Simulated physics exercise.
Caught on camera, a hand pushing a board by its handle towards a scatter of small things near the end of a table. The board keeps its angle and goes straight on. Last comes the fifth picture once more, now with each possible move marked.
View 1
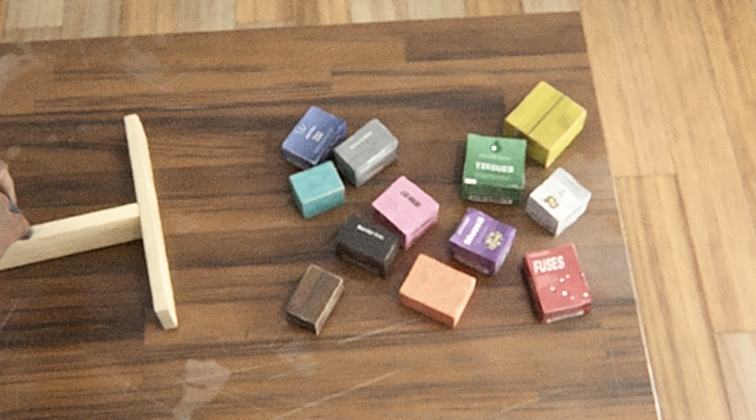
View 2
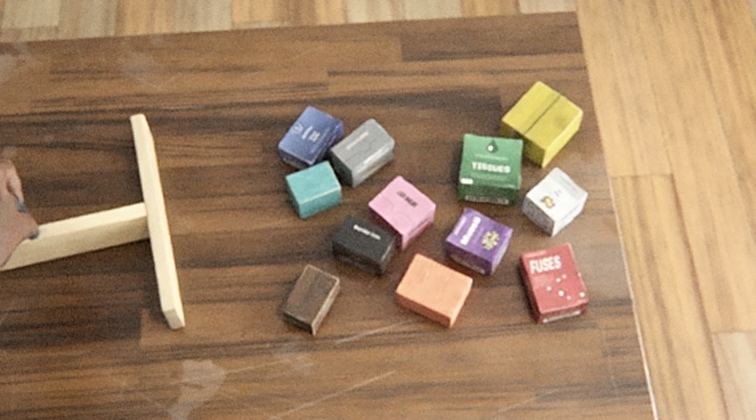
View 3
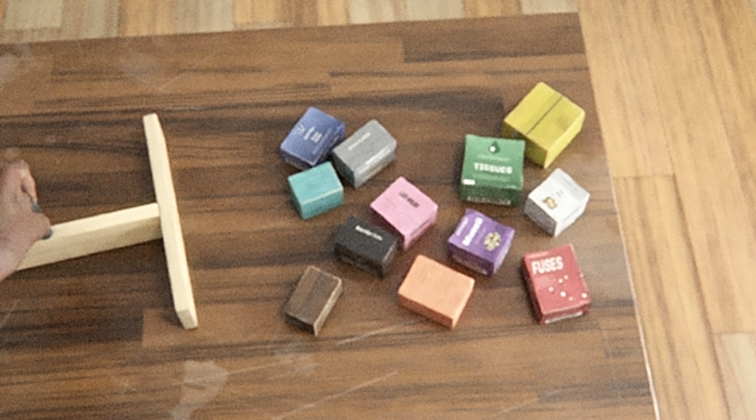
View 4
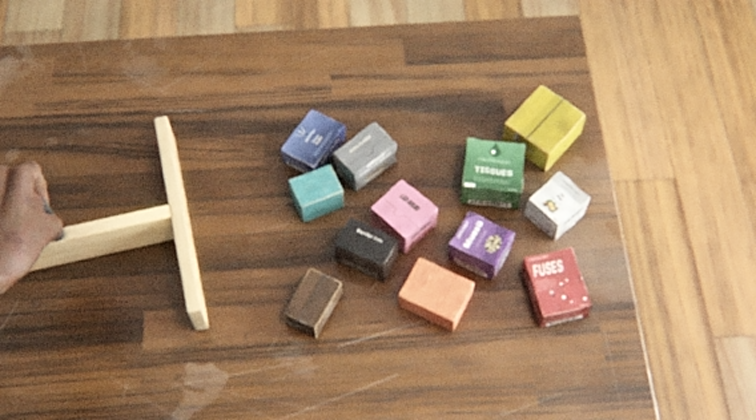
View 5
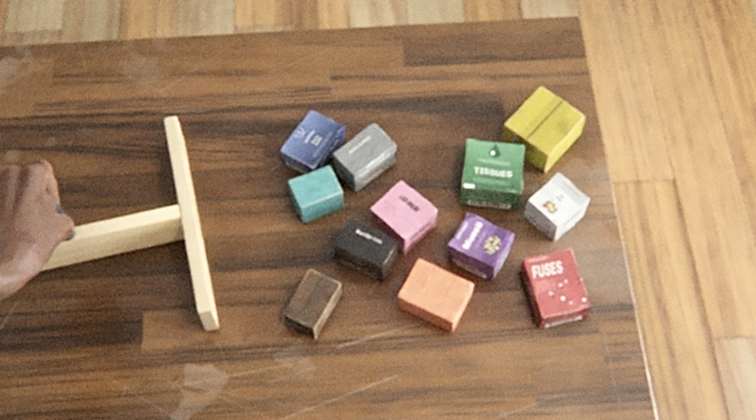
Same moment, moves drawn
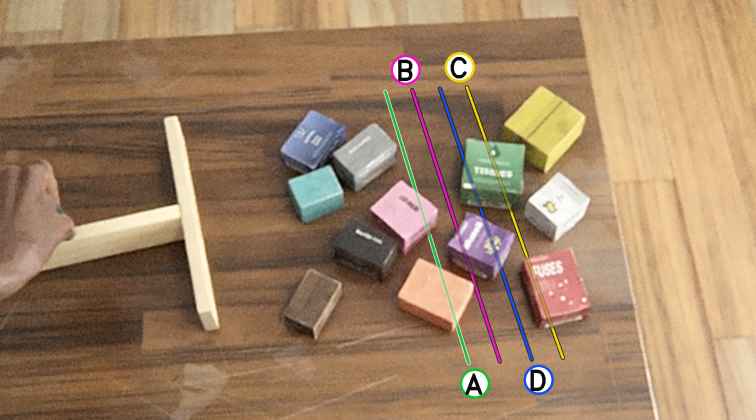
A hand slides a wooden board by its handle rightward across a table toward small coloured boxes.
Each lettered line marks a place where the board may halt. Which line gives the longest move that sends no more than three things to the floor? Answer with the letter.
Stop at C.
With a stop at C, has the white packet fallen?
By then, yes.
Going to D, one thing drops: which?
It is the red box.
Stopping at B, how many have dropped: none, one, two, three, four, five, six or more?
In all, none.
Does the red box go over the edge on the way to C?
Yes.
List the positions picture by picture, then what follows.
Yellow box (544, 124); pink box (405, 213); blue packet (314, 141), in the first picture.
Board (152, 207); grey packet (362, 154), in the second picture.
Board (164, 207); orange block (435, 292), in the third picture.
Board (177, 209); turquoise block (317, 193), in the fourth picture.
Board (186, 209); white packet (556, 207); green box (492, 175); purple box (480, 247), in the fifth picture.
On the marked copy, A at (424, 218); B at (453, 216); C at (512, 213); D at (483, 215).
Following C. Soon after the start, board (305, 202); blue packet (329, 141); brown box (352, 294).
Later, board (422, 196); red box (586, 294); yellow box (547, 124).
In the end, board (510, 191); red box over the edge; white packet over the edge; two fallen.
As for the rest, A is within the limit but short; B is within the limit but short; D is within the limit but short.
